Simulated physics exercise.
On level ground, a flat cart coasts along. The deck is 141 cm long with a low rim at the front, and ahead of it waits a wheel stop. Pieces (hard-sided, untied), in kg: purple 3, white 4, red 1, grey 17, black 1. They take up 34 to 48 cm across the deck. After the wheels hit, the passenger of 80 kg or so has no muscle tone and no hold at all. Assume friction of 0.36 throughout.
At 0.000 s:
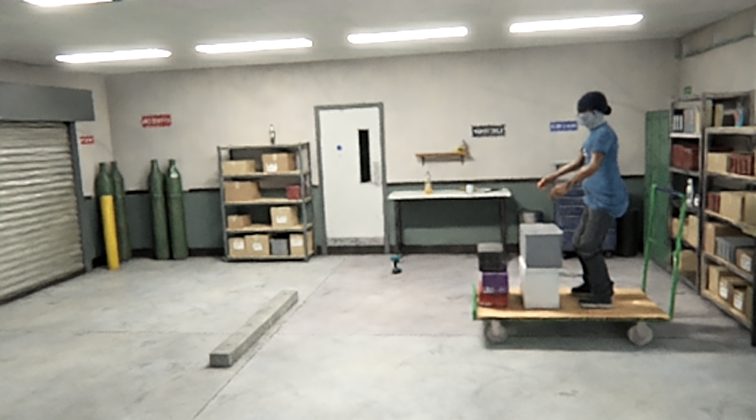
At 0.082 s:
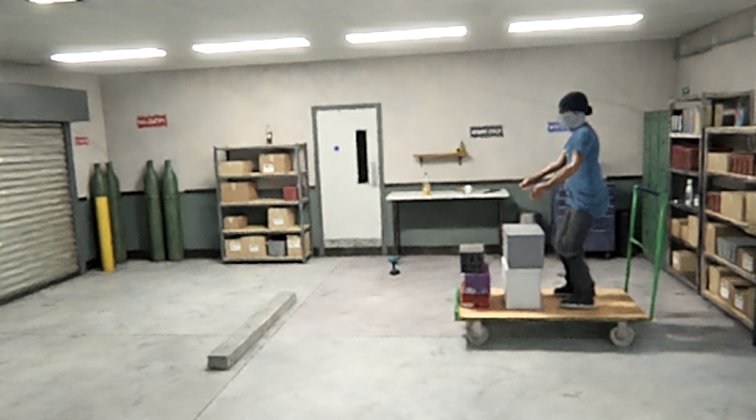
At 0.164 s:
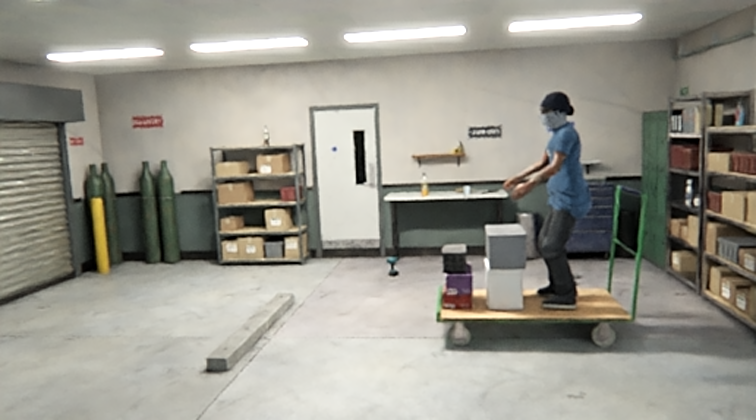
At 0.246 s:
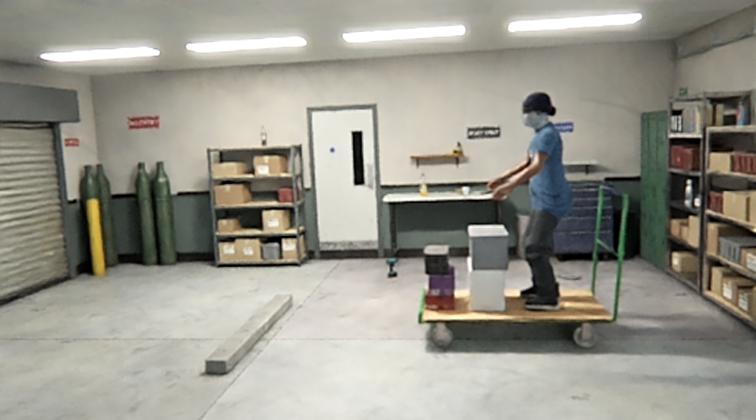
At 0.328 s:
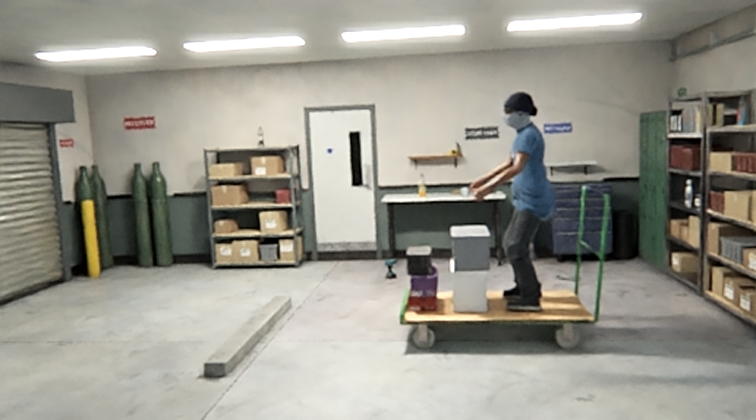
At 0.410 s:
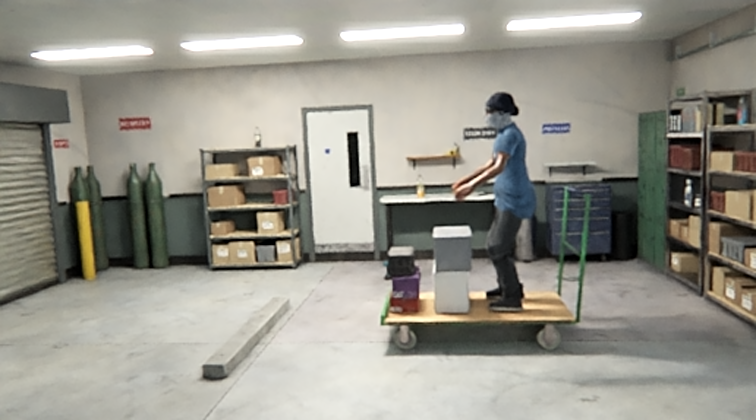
In a storeroom with a roller door, gas cylinders and stocked shelves, a flat cart with green rails stands at the right, carrying stacked boxes and a person in a blue shirt. The cart rolls steadily left toward a low block while the person stays upright, arms held out forward.
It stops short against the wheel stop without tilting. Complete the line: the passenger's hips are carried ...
The passenger's hips are carried no farther than the deck.
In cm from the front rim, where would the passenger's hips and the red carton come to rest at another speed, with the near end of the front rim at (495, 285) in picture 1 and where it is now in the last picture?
In that case the hips would end 30 cm past the front rim, and the red item 20 cm behind it.
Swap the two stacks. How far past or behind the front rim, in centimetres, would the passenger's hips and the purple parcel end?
Then hips 50 behind, purple 40 behind.
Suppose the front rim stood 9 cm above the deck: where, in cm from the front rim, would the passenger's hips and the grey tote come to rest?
With that rim, the hips stay 60 cm behind and grey finishes 50 cm past.
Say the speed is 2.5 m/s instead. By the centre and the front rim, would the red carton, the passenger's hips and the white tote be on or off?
In that case red on, hips off, white on.
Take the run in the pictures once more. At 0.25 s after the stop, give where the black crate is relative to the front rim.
It's some 30 cm out past the front rim.
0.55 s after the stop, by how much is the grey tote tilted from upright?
Some 70°.
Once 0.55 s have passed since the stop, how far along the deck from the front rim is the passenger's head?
0 cm past.
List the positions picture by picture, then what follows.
Hips (605, 198), grey tote (540, 245), rim corner (475, 316); 189 cm short of the stop, in the first frame.
Hips (587, 198), grey tote (523, 246), rim corner (456, 317); 174 cm short of the stop, in the second frame.
Hips (569, 199), grey tote (505, 246), rim corner (438, 318); 159 cm short of the stop, in the third frame.
Hips (551, 199), grey tote (488, 247), rim corner (420, 319); 144 cm short of the stop, in the fourth frame.
Hips (534, 200), grey tote (470, 248), rim corner (401, 320); 129 cm short of the stop, in the fifth frame.
Hips (515, 200), grey tote (452, 249), rim corner (382, 321); 114 cm short of the stop. Speed about 1.8 m/s, in the sixth frame.
Impact comes at 1.03 s.
After 1.28 s the passenger's hips are 75 cm behind the rim, near (335, 223) in the last picture's view.
After 1.58 s the passenger's hips are 64 cm behind the rim, near (323, 251) in the last picture's view.
After 2.03 s the passenger's hips are 62 cm behind the rim, near (321, 256) in the last picture's view.
When all is still (4.1 s), past the rim, purple parcel, grey tote and black crate; behind it, white tote, red carton and the passenger's hips.
